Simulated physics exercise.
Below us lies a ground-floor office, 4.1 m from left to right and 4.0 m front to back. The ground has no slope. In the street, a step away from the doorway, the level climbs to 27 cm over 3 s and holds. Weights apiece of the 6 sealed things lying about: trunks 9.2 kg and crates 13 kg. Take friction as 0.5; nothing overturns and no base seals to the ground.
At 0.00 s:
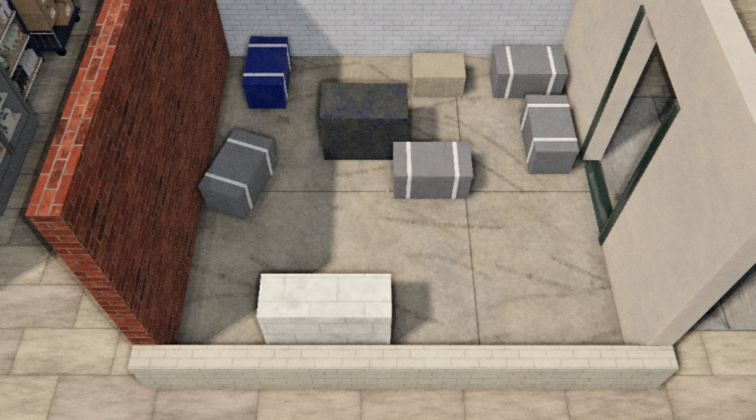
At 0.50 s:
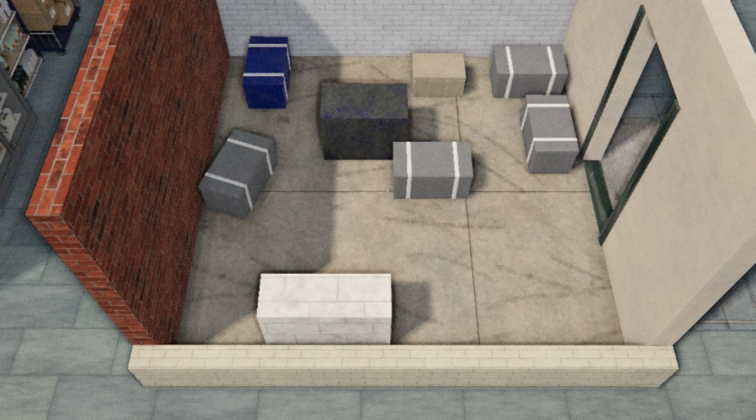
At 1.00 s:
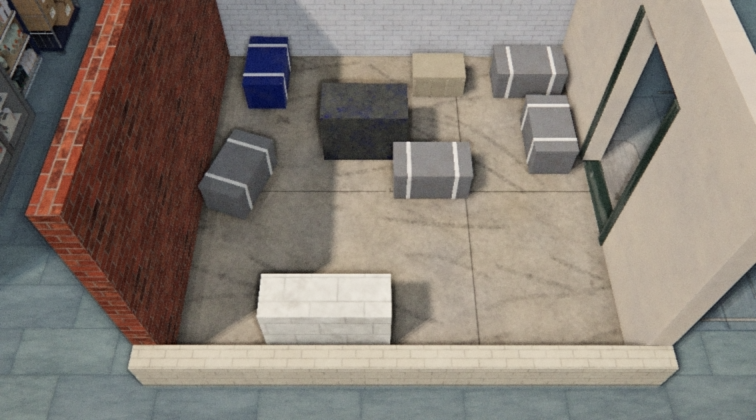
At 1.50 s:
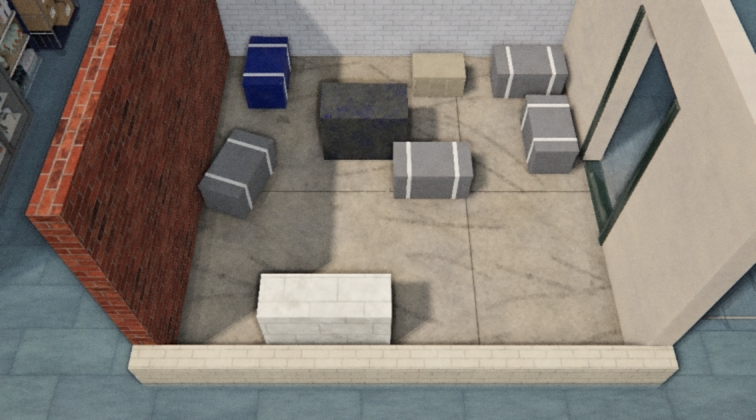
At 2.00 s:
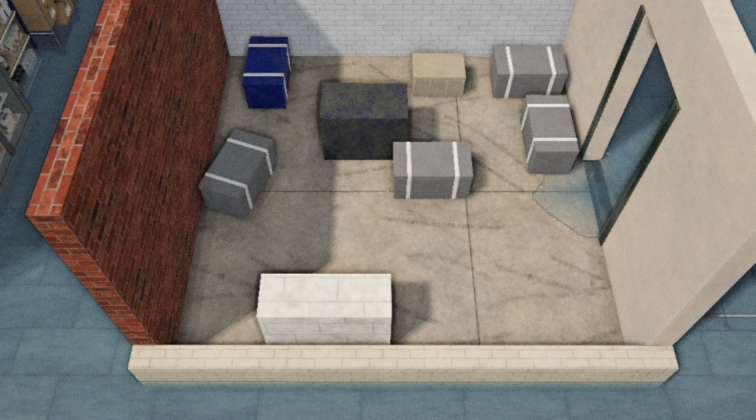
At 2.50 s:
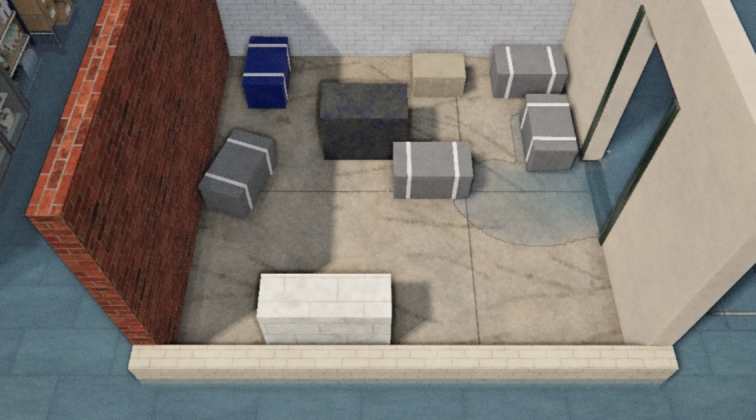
Water covers the street outside, then spreads through the right doorway onto the office floor.
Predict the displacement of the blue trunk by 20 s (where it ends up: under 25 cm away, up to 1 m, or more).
The blue trunk ends far away.
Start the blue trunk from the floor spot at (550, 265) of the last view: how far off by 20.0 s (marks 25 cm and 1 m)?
It ends far away.
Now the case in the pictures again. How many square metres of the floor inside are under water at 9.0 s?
Roughly 16 m2.
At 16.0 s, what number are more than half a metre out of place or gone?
4 of them.
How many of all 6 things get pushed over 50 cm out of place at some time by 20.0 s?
6 of them.
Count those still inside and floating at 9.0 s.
At that moment 6.
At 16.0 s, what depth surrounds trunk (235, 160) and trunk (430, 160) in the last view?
About 14 and 16 cm.
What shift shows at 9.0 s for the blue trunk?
Roughly 50 cm by then.
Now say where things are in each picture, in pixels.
The blue trunk at (266, 60), on the bottom; 0.0 m2 under water; 0 of 6 have shifted, in the first picture.
The blue trunk at (266, 60) rests on the ground; water covers 0.0 m2; 0 of 6 have shifted, in the second picture.
The blue trunk at (266, 60), on the bottom; water covers 0.0 m2; 0 of 6 have shifted, in the third picture.
The blue trunk at (266, 60), on the bottom; water covers 0.0 m2; 0 of 6 have shifted, in the fourth picture.
The blue trunk at (266, 60), on the bottom; water covers 0.3 m2; 0 of 6 have shifted, in the fifth picture.
The blue trunk at (266, 60) rests on the ground; water covers 1.2 m2; 0 of 6 have shifted, in the sixth picture.
After 4.0 s the blue trunk is near (266, 60), 0.0 m from its start, aground; 0 afloat.
After 9.0 s the blue trunk is near (310, 60), 0.5 m from its start, afloat; 6 afloat.
After 16.0 s the blue trunk is near (436, 77), 2.0 m from its start, afloat; 6 afloat.
After 20.0 s the blue trunk is near (348, 167), 1.9 m from its start, afloat; 6 afloat.
